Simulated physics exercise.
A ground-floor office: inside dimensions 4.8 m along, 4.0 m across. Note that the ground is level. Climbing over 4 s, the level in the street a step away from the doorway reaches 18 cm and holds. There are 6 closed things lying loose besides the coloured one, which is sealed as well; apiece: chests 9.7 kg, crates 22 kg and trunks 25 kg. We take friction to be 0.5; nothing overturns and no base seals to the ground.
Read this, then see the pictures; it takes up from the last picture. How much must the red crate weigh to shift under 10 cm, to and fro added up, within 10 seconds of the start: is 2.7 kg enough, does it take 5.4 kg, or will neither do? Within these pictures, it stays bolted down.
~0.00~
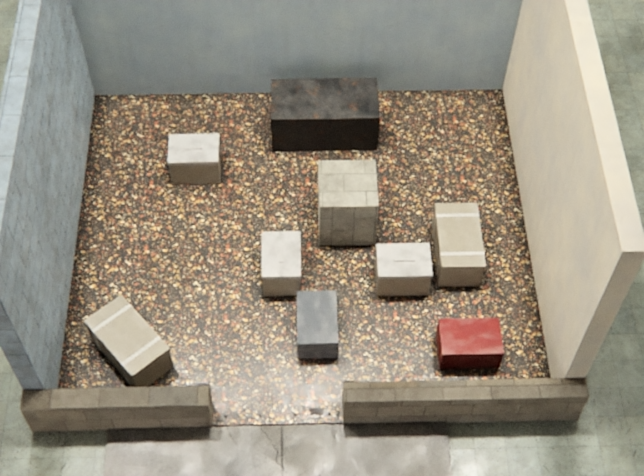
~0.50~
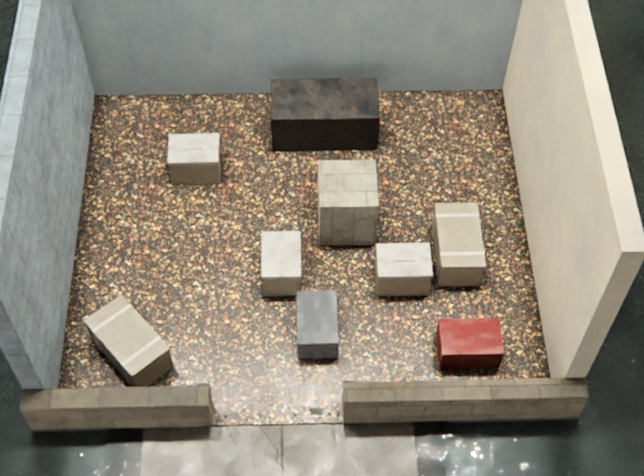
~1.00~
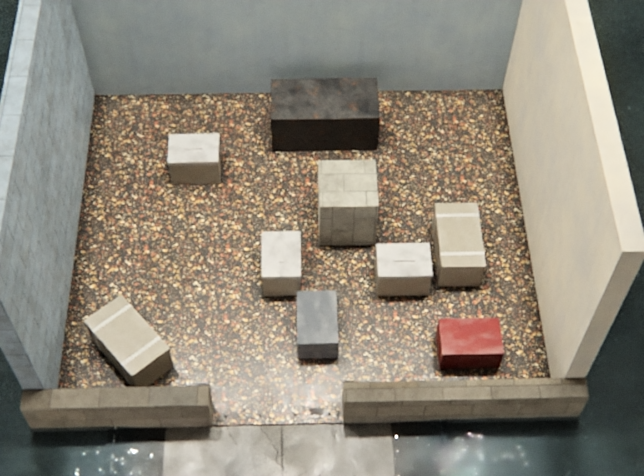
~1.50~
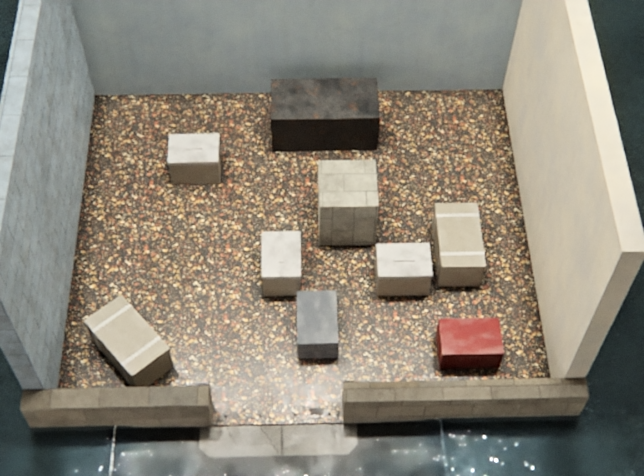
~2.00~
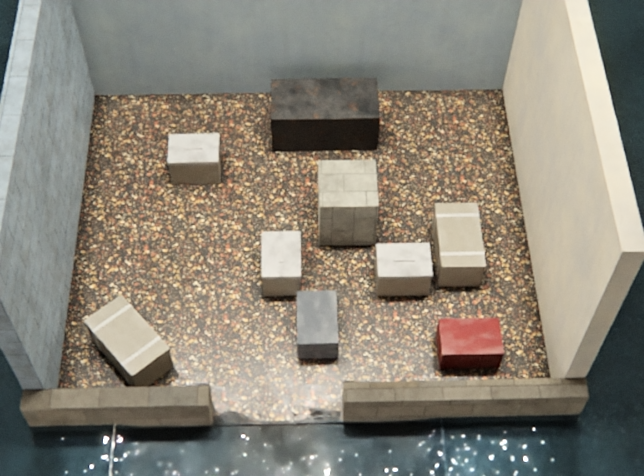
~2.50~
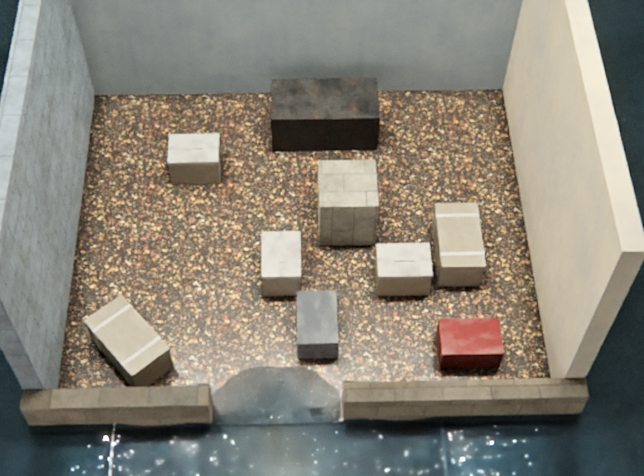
Looks to me like neither option works.
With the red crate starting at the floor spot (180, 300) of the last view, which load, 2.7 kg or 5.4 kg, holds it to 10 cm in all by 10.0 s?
No load works.
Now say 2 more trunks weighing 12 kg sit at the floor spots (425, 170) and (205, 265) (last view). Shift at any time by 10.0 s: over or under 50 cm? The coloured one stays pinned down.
In order: Within the mark, above the mark.
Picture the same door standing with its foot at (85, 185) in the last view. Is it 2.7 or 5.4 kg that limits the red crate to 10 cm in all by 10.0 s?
Then only the heavier mass works.
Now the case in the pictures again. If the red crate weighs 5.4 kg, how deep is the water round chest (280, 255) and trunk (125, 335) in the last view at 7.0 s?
Depth approx. 3 cm / 1 cm.
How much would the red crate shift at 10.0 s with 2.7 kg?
About 30 cm off its spot.
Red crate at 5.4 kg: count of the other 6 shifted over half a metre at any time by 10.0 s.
I make it 2.
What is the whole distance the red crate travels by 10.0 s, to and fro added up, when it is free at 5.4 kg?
Total distance: Near 60 cm.
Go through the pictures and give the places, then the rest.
The red crate at (471, 336) rests on the ground; water covers 0.0 m2; 0 of 7 have shifted, in the first picture.
The red crate at (471, 336), on the bottom; 0.0 m2 under water; 0 of 7 have shifted, in the second picture.
The red crate at (471, 336) rests on the ground; water covers 0.0 m2; 0 of 7 have shifted, in the third picture.
The red crate at (471, 336) rests on the ground; 0.0 m2 under water; 0 of 7 have shifted, in the fourth picture.
The red crate at (471, 336) rests on the ground; 0.0 m2 under water; 0 of 7 have shifted, in the fifth picture.
The red crate at (471, 336) rests on the ground; water covers 0.4 m2; 0 of 7 have shifted, in the sixth picture.
After 3.5 s the red crate would be 0 cm from its start with 2.7 kg and 0 cm from its start with 5.4 kg; 0 cm of water round it then.
After 4.5 s the red crate would be 0 cm from its start with 2.7 kg and 0 cm from its start with 5.4 kg; 1 cm of water round it then.
After 7.0 s the red crate would be 51 cm from its start with 2.7 kg and 33 cm from its start with 5.4 kg; 5 cm of water round it then.
After 10.0 s the red crate would be 31 cm from its start with 2.7 kg and 31 cm from its start with 5.4 kg; 7 cm of water round it then.
